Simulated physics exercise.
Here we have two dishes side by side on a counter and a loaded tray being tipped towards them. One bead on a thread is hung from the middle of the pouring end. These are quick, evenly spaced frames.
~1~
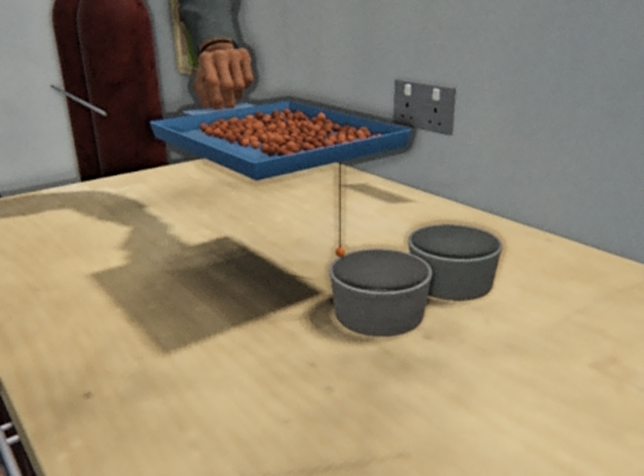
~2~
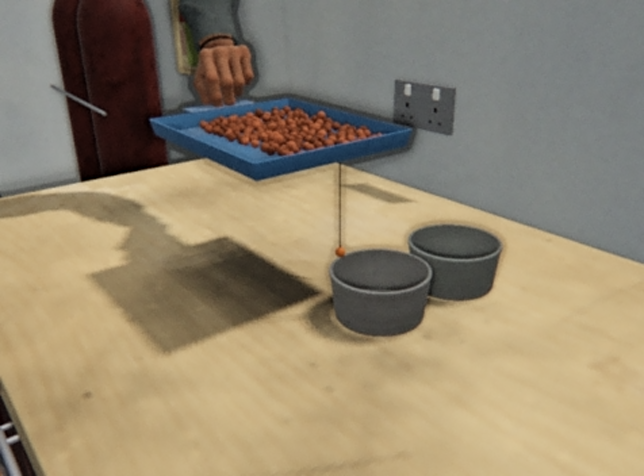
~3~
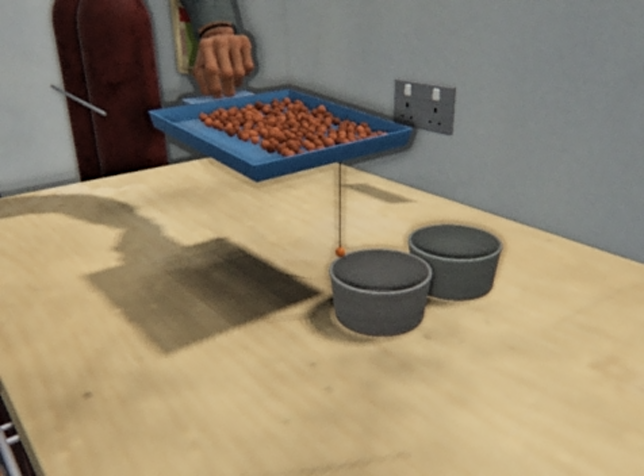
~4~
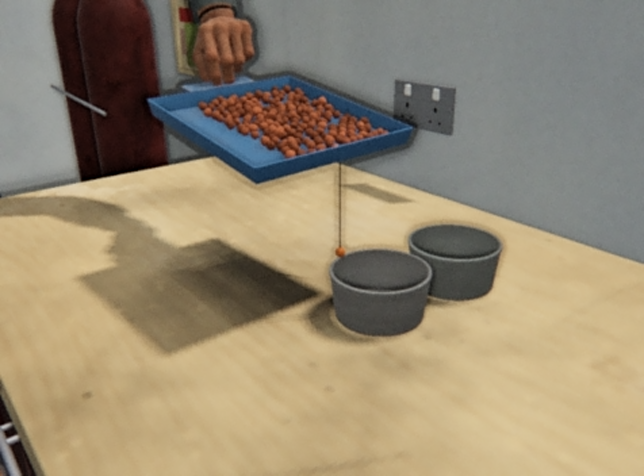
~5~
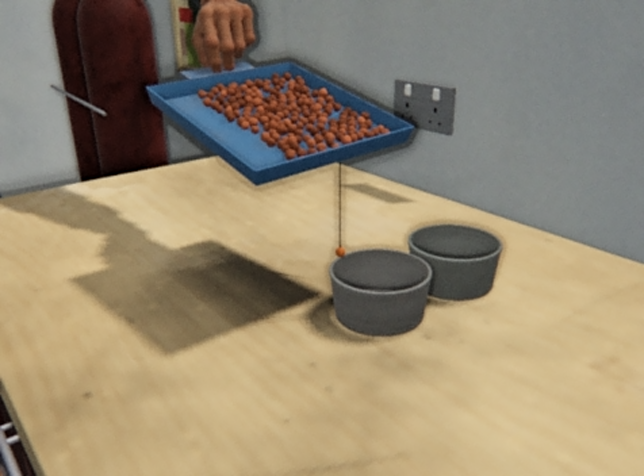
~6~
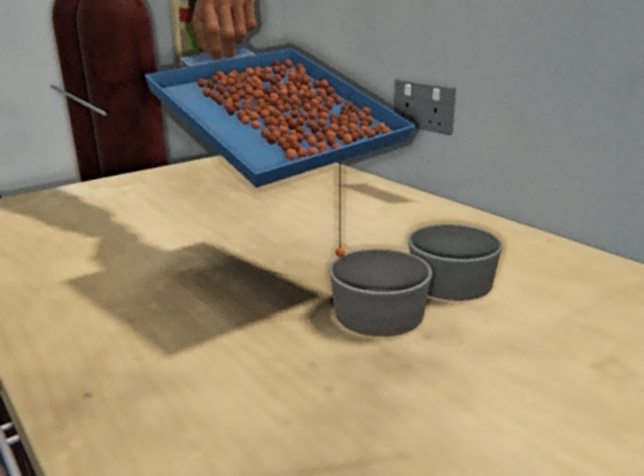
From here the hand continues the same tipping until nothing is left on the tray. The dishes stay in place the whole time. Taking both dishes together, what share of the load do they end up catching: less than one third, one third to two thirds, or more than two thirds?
They catch less than one third.
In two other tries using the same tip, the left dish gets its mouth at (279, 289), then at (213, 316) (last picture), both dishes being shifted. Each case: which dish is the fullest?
Try one: The dish on the left-hand side; try two: The dish on the right-hand side.
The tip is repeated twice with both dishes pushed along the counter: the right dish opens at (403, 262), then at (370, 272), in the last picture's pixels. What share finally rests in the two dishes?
First try: Roughly 70 per cent; second try: Roughly 80 per cent.
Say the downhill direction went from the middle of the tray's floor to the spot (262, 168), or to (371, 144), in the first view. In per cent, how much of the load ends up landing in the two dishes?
That comes to 0 per cent the first time and 30 per cent the second.
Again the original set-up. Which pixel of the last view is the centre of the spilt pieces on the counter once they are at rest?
Approximately (314, 357).
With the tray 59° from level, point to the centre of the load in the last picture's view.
I'd put it at about (314, 113).
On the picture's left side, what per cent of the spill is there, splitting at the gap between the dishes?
I'd say some 90 in a hundred.
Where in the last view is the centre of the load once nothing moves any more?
I'd mark it at roughly (321, 349).
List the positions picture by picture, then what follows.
Corners of the pouring end at (255, 161) and (406, 130), level; middle of the load at (288, 132), clay pellets; left dish at (415, 306); right dish at (489, 273); bead on its thread at (340, 252), in the first frame.
Corners of the pouring end at (255, 162) and (407, 129), level; middle of the load at (288, 130), in the second frame.
Corners of the pouring end at (256, 163) and (407, 128), tipped barely, lowest at the left corner; middle of the load at (288, 125), in the third frame.
Corners of the pouring end at (256, 166) and (408, 127), tipped a little, lowest at the left corner; middle of the load at (288, 117), in the fourth frame.
Corners of the pouring end at (257, 168) and (409, 126), tipped a little, lowest at the left corner; middle of the load at (288, 110), in the fifth frame.
Corners of the pouring end at (257, 171) and (410, 125), tipped clearly, lowest at the left corner; middle of the load at (289, 103); left dish at (415, 306); right dish at (489, 273), in the sixth frame.
Soon, tray tipped steeply; nearly all on the tray; a stray few in the air.
A while on, tray tipped right over; nearly all on the tray; a stray few outside both; a stray few in the air.
Towards the end, tray tipped past a quarter turn; about a quarter in the left dish; most outside both.
Finally, tray tipped past a quarter turn; about a quarter in the left dish; none in the right dish; most outside both.
